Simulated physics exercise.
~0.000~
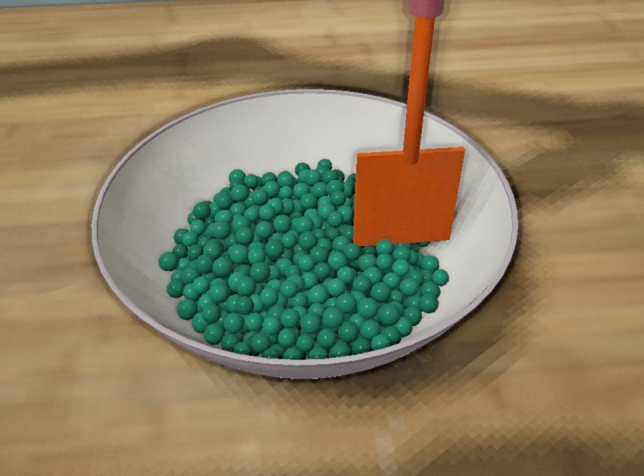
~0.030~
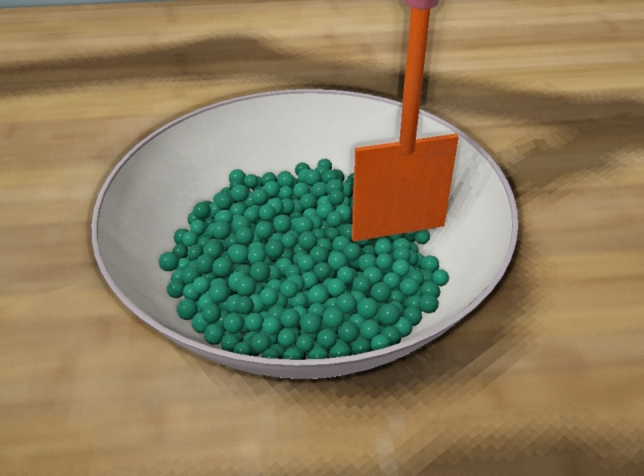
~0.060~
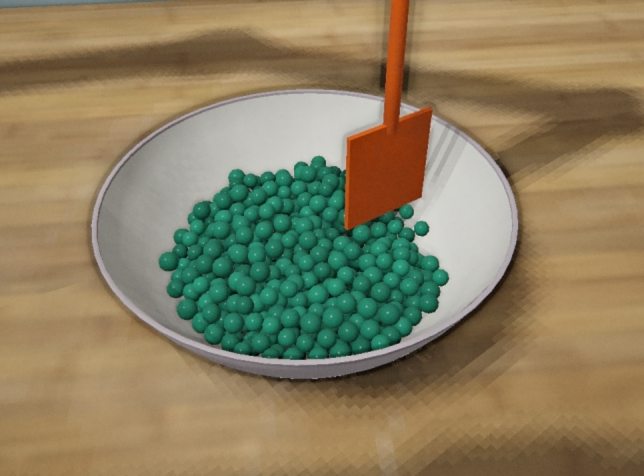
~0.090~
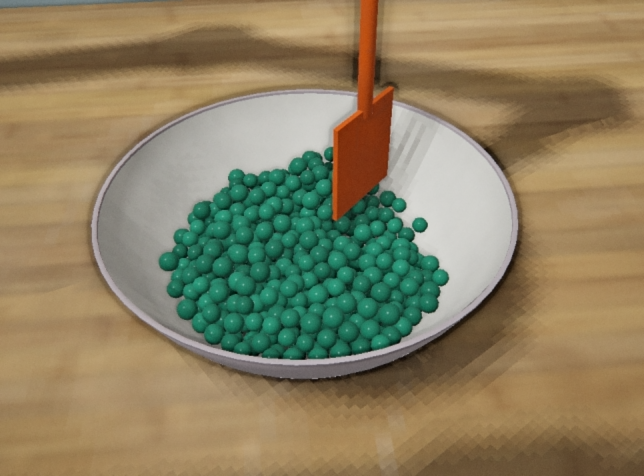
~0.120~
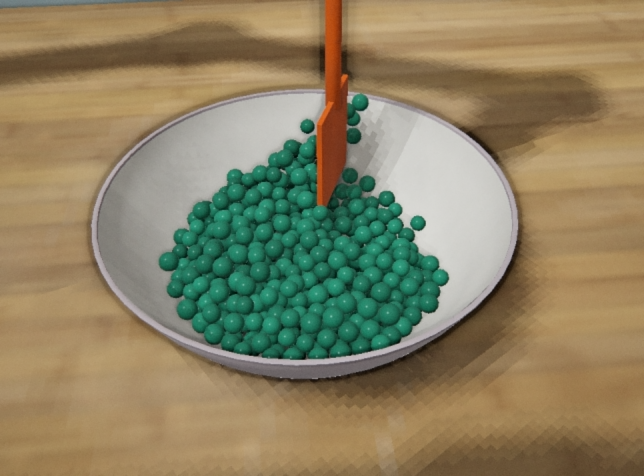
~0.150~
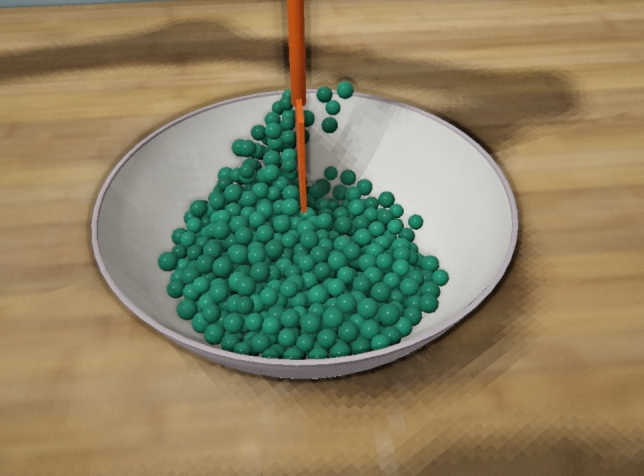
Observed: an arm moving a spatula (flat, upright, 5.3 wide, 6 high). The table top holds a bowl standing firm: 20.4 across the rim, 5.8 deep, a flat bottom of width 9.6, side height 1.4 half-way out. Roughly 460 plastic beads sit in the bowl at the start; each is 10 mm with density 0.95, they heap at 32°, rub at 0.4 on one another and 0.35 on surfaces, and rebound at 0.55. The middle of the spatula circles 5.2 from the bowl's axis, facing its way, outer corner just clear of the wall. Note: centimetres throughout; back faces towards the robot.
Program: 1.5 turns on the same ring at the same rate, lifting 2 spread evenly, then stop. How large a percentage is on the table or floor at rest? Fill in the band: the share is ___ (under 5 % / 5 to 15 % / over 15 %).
The share is 5 to 15 %.
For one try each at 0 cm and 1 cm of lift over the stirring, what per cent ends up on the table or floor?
It comes to about 20 per cent and about 15 per cent.
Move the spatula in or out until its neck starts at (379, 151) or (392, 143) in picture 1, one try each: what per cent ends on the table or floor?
Close to 5 and 10 in a hundred.
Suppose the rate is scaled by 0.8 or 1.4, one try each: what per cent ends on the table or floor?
Estimates in order: Near 5 % and near 15 %.
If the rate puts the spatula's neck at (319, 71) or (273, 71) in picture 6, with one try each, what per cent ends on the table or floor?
Near 5 per cent for the first, near 10 per cent for the second.
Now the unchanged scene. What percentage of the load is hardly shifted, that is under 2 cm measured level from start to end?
Roughly 65 percent of the load.
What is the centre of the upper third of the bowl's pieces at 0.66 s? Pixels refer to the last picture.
About (327, 269).
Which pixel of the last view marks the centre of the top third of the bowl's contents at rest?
Somewhere close to (319, 271).
After 0.41 s, 264° round, highest piece 8 above the table; 444 in the bowl, 14 on the table or floor, 7 in flight or on the tool.
After 0.66 s, 79° round, highest piece 5 above the table; 432 in the bowl, 32 on the table or floor, 1 in flight or on the tool.
After 0.99 s, 180° round, highest piece 4 above the table; 432 in the bowl, 33 on the table or floor.
After 1.69 s, 180° round, highest piece 4 above the table; 432 in the bowl, 33 on the table or floor.
In the end, 432 in the bowl, 33 on the table or floor. That is 7 % on the table or floor.
